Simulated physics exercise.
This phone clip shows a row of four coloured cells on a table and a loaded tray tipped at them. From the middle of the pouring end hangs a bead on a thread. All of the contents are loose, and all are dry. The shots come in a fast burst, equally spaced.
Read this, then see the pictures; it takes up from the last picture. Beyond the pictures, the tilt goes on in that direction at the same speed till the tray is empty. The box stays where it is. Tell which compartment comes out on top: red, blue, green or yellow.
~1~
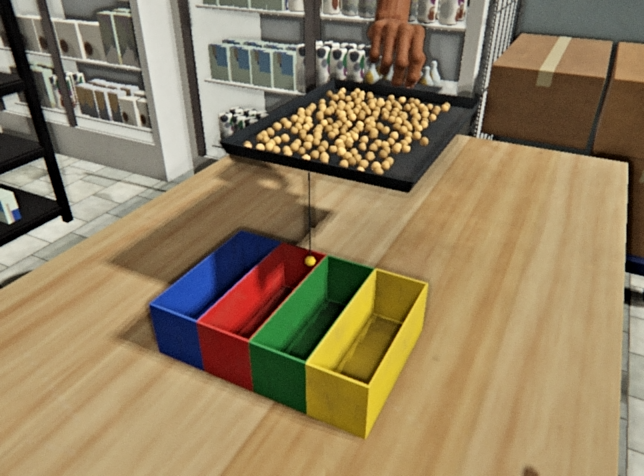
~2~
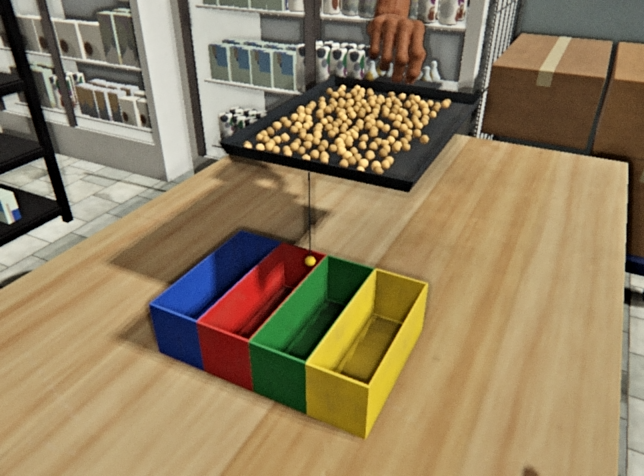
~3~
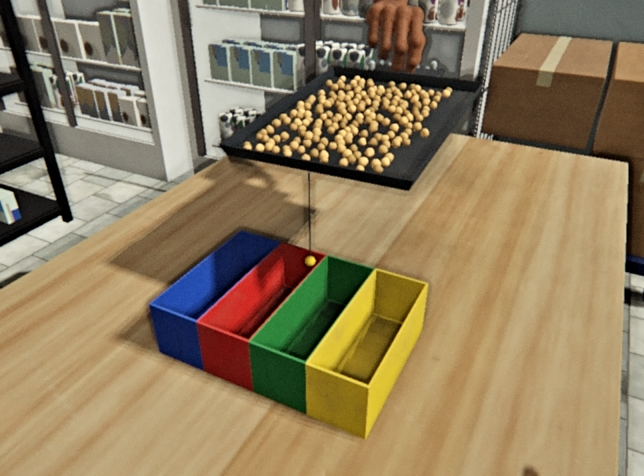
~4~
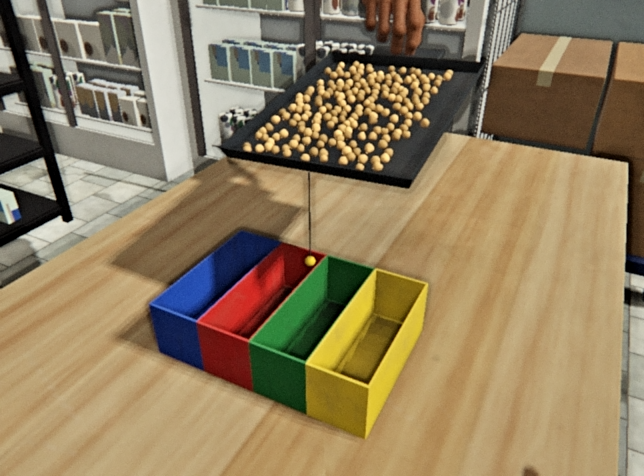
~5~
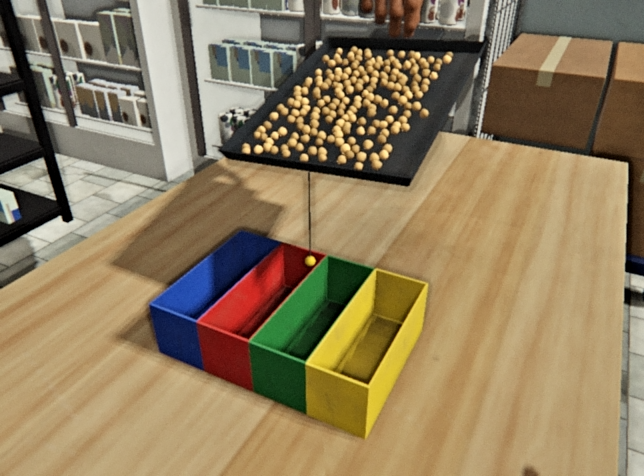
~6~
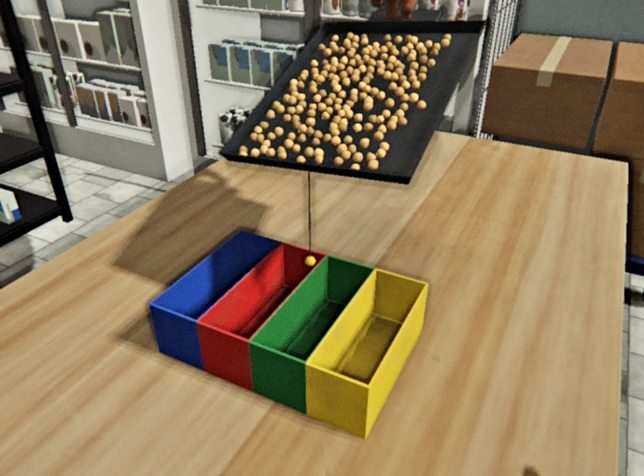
It is blue that comes out on top.
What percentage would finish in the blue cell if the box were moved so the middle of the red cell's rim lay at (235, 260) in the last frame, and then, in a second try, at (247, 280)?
Trial 1 10%, trial 2 30%.
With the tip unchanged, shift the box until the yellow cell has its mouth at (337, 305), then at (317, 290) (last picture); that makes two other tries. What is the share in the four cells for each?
Close to 100 %, followed by close to 100 %.
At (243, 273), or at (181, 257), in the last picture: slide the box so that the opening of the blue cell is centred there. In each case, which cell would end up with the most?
Try 1 - that blue cell; try 2 - that red cell.
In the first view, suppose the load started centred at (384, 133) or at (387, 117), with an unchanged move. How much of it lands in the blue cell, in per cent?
Try 1: 40 %; try 2: 50 %.
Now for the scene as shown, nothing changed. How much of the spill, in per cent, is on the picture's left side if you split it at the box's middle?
100 per cent, roughly.
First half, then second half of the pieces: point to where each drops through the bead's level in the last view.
I'd say close to (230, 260) at first and close to (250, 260) later on.
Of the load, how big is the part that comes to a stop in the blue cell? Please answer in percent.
Result: Some 50 % of the load.
Soon after the last picture, tray tipped steeply; most on the tray; a small part in the blue cell; a stray few in the red cell; a stray few in the green cell; about a quarter falling or outside the box.
A little later, tray tipped past a quarter turn; a stray few on the tray; about half in the blue cell; about a third in the red cell; a small part in the green cell; a small part falling or outside the box.
Later still, tray tipped past a quarter turn; about half in the blue cell; about a third in the red cell; a small part in the green cell; a small part falling or outside the box.
At rest, tray tipped past a quarter turn; about half in the blue cell; about a third in the red cell; a small part in the green cell; none in the yellow cell; a small part outside the box.
